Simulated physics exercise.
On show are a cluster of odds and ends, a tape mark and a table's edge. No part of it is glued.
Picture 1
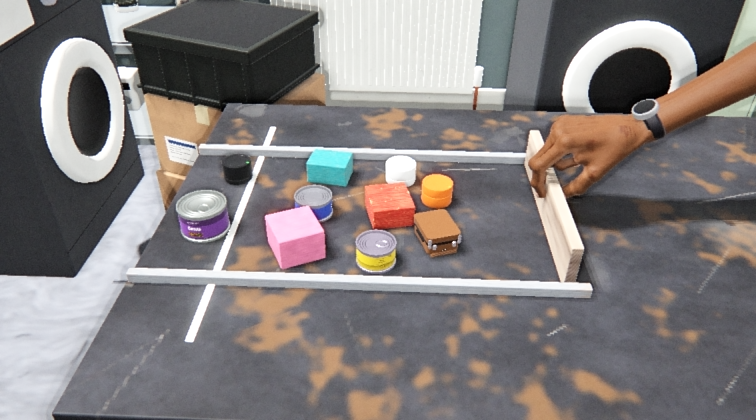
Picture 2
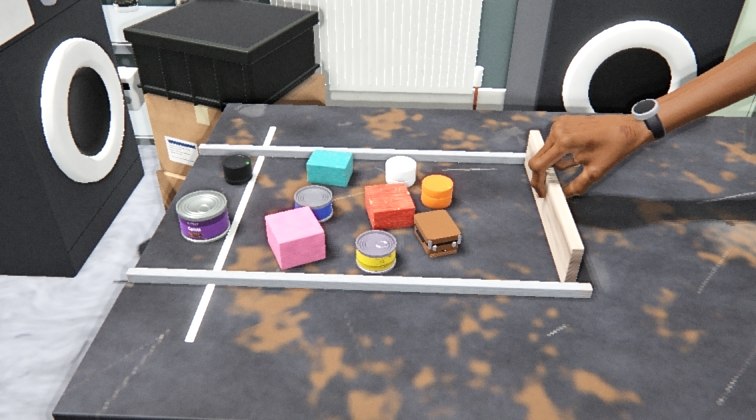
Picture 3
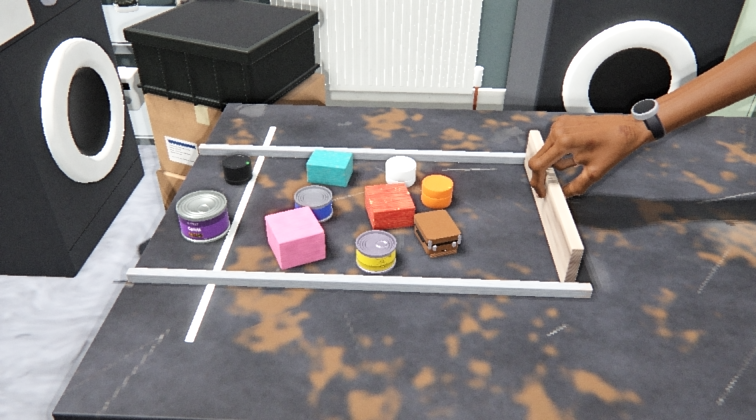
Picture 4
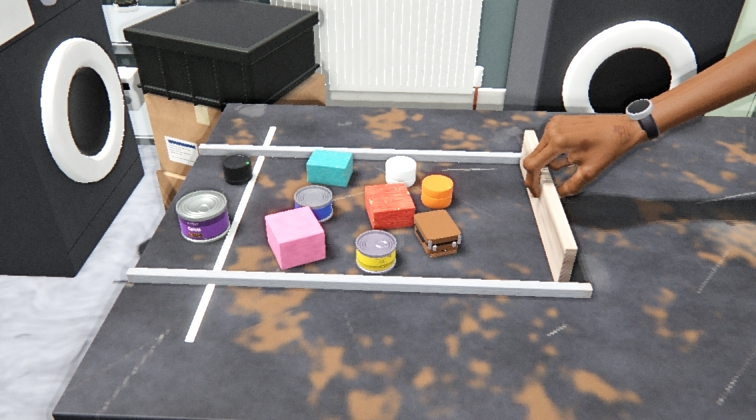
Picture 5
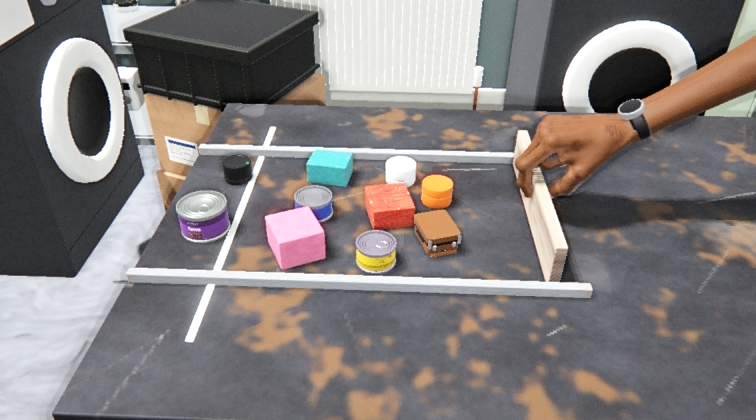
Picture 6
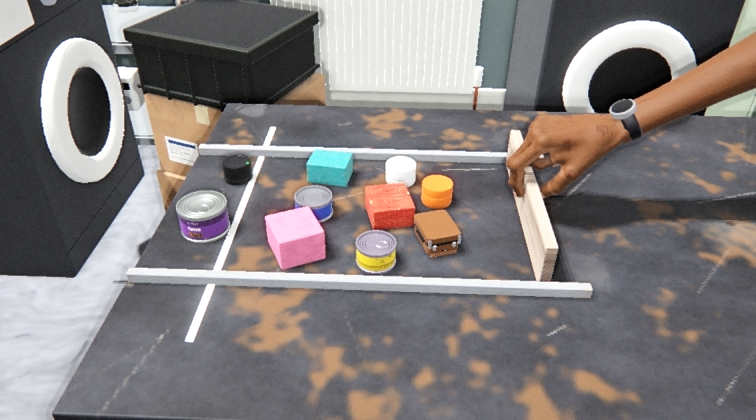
A wooden board, held upright by a hand wearing a watch, stays nearly still, then slides slightly left between two pale rails on a dark, mottled tabletop, while the colourful blocks, tins and lids near a white tape line remain motionless.
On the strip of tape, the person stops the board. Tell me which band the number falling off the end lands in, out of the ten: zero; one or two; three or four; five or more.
Looks like the tally of pieces that topple off is one or two there.
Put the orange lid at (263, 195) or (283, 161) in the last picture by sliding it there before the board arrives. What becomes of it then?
In the two tries the orange lid is not knocked off and ends up below, in that order.
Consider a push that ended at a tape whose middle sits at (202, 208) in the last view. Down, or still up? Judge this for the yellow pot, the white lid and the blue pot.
The yellow pot survives, the white lid does not fall, the blue pot is lost.
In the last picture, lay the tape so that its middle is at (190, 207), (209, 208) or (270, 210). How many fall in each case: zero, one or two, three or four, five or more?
Spot one gives at least five, spot two gives five or over, spot three gives zero.
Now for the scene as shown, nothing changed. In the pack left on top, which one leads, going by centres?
The blue pot finishes nearest.
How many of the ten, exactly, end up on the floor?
Count of fallen: 2.
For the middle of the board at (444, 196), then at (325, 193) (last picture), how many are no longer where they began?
Well, it's 2 at the first one and 8 at the second.
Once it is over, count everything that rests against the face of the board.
The number is 5.
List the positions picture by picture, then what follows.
Purple pot (204, 216); black lid (238, 169); pink block (296, 237); board (549, 200); tape (241, 209), in the first frame.
Black lid (238, 170); red block (389, 206), in the second frame.
Pink block (296, 237); brown case (436, 234), in the third frame.
Purple pot (204, 216); board (544, 199), in the fourth frame.
Black lid (238, 170); white lid (401, 172), in the fifth frame.
Purple pot (204, 216); black lid (238, 170); pink block (296, 237); board (528, 199); tape (241, 209), in the sixth frame.
Soon after, none off yet; purple pot at rest near (204, 216); black lid at rest near (238, 170); pink block at rest near (296, 237).
At rest, the number that fall off is one or two; fallen, black lid and purple pot.
